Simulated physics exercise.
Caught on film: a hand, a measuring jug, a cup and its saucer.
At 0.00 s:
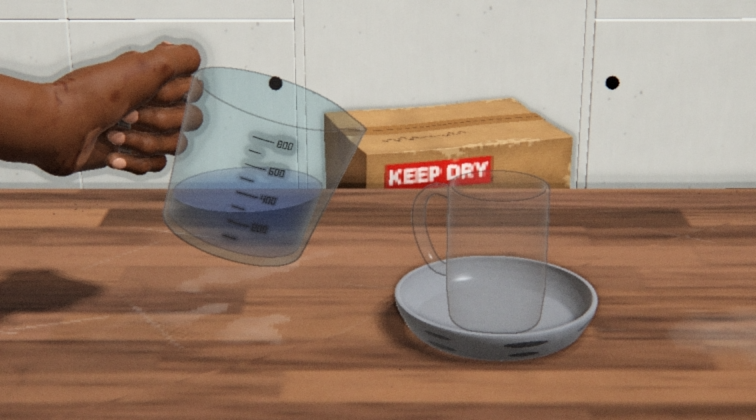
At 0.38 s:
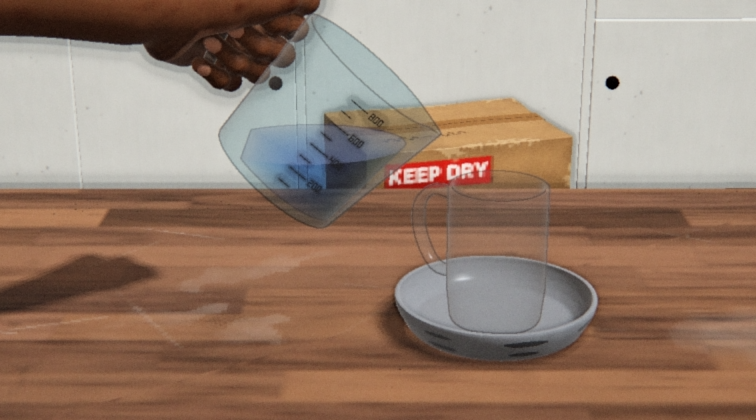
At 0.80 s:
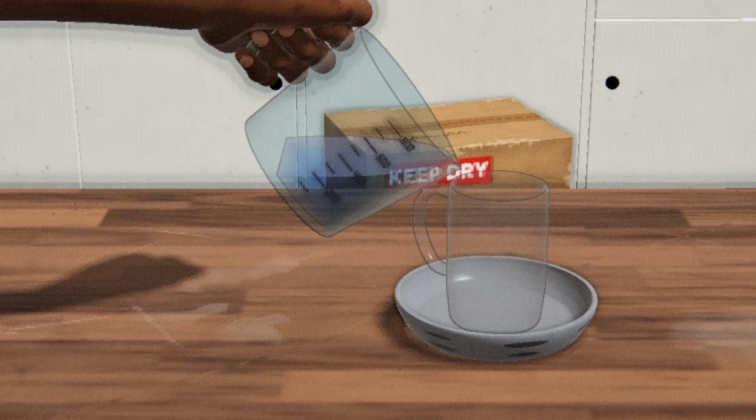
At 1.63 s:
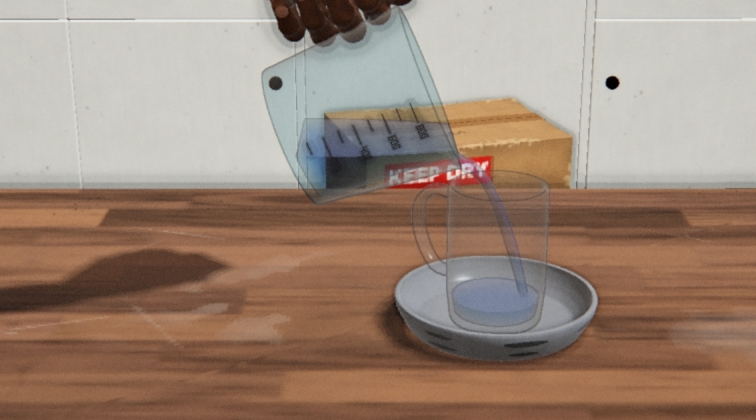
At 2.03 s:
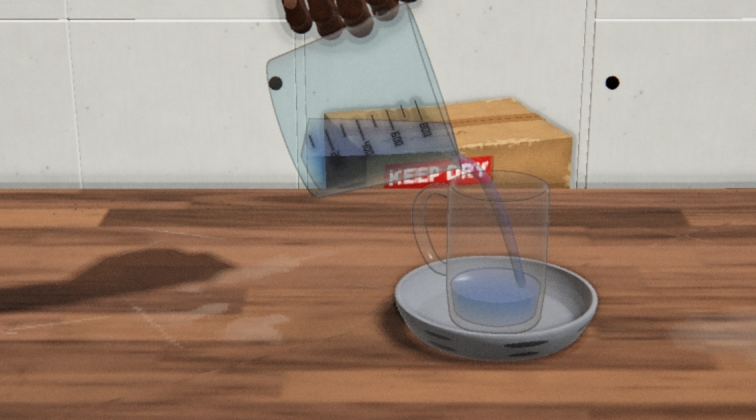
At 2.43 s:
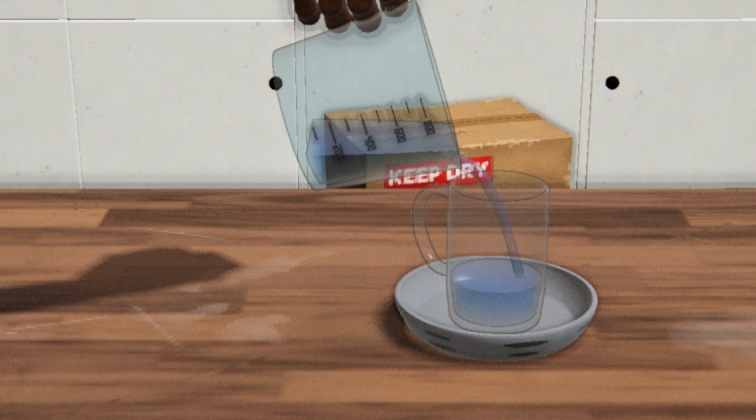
A hand lifted a clear measuring jug of blue liquid, moved it right and tilted it over a clear cup on a gray saucer, and a thin stream ran in, partly filling the cup.
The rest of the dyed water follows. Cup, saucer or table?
The dyed water stays in the cup.
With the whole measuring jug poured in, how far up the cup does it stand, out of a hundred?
Some 65 per cent.
After 3.4 s, the cup is about half full; the saucer is dry.
After 4.2 s, the cup is about two thirds full; the saucer is dry.
After 5.6 s, the cup is about two thirds full; the saucer is dry.
